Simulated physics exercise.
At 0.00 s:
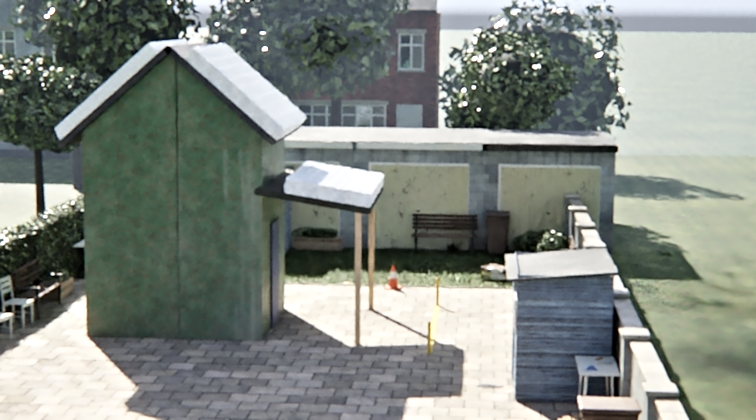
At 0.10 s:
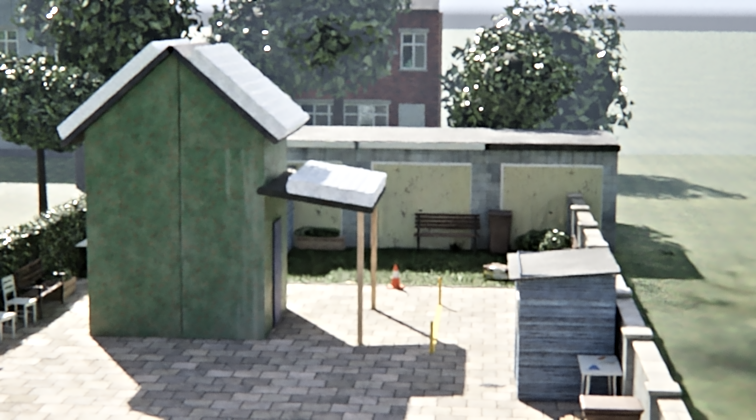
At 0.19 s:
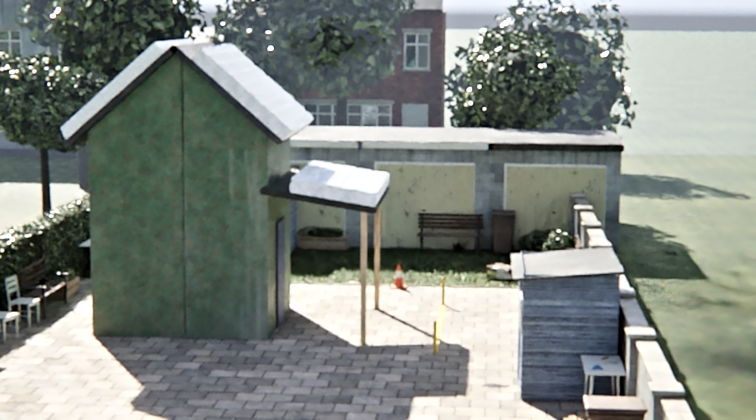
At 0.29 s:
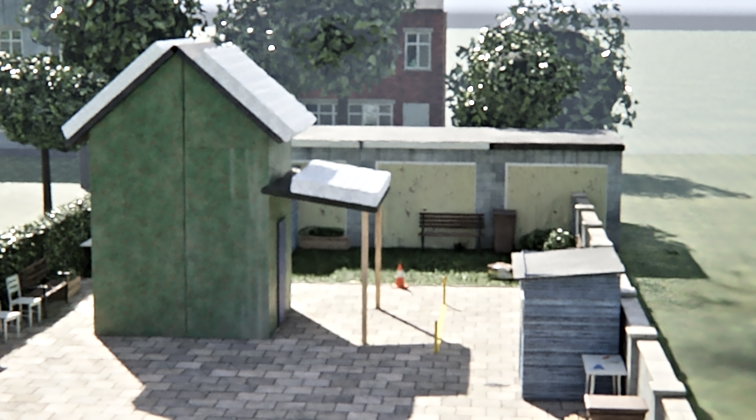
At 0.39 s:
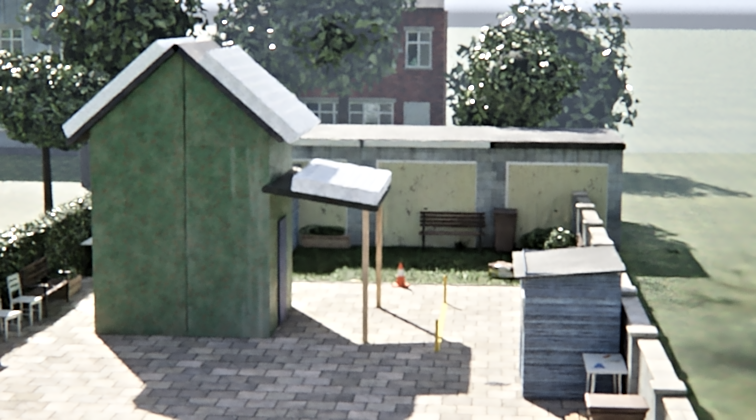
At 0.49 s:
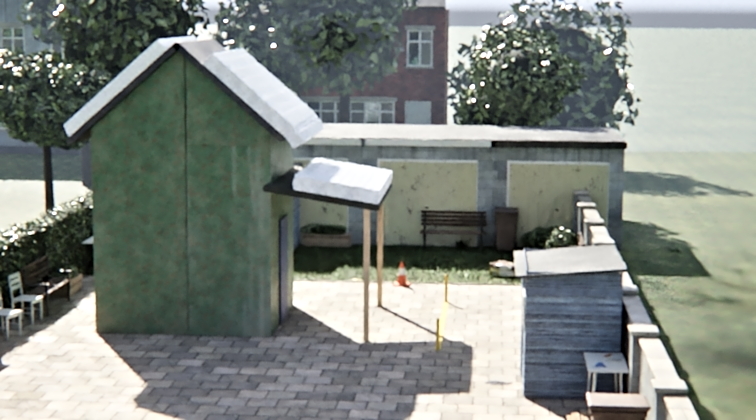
The green building stands in a paved yard as snow on its roof slides slightly right.
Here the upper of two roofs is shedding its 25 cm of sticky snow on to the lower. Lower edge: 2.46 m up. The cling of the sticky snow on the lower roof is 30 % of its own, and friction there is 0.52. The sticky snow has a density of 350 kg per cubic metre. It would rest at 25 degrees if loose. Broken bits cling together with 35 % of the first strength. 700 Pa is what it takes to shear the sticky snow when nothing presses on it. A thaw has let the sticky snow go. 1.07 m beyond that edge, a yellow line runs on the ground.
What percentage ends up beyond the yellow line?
About 0 %.
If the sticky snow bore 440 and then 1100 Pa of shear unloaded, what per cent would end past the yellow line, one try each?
Respectively 6 % and 0 %.
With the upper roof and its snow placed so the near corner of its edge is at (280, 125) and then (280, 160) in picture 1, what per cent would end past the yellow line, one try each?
8 %, then 0 %.
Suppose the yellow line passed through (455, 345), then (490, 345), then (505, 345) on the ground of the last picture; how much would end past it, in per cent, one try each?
Respectively 0, 0 and 0 percent would end past it.
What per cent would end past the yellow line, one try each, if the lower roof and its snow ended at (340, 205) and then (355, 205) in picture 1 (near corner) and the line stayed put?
8 %, then 2 %.
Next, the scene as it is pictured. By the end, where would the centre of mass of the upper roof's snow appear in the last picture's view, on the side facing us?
Around (328, 173).
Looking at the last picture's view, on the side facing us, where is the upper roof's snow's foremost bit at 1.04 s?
Position: About (331, 178).
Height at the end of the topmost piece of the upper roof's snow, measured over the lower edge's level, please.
0.8 m or so.
After 1.04 s, none is below the lower edge and 0 % is past the line.
After 1.69 s, none is below the lower edge and 0 % is past the line.
After 2.35 s, none is below the lower edge and 0 % is past the line.
After 3.00 s, none is below the lower edge and 0 % is past the line.
After 3.10 s, at the end, none is below the lower edge and 0 % is past the line.
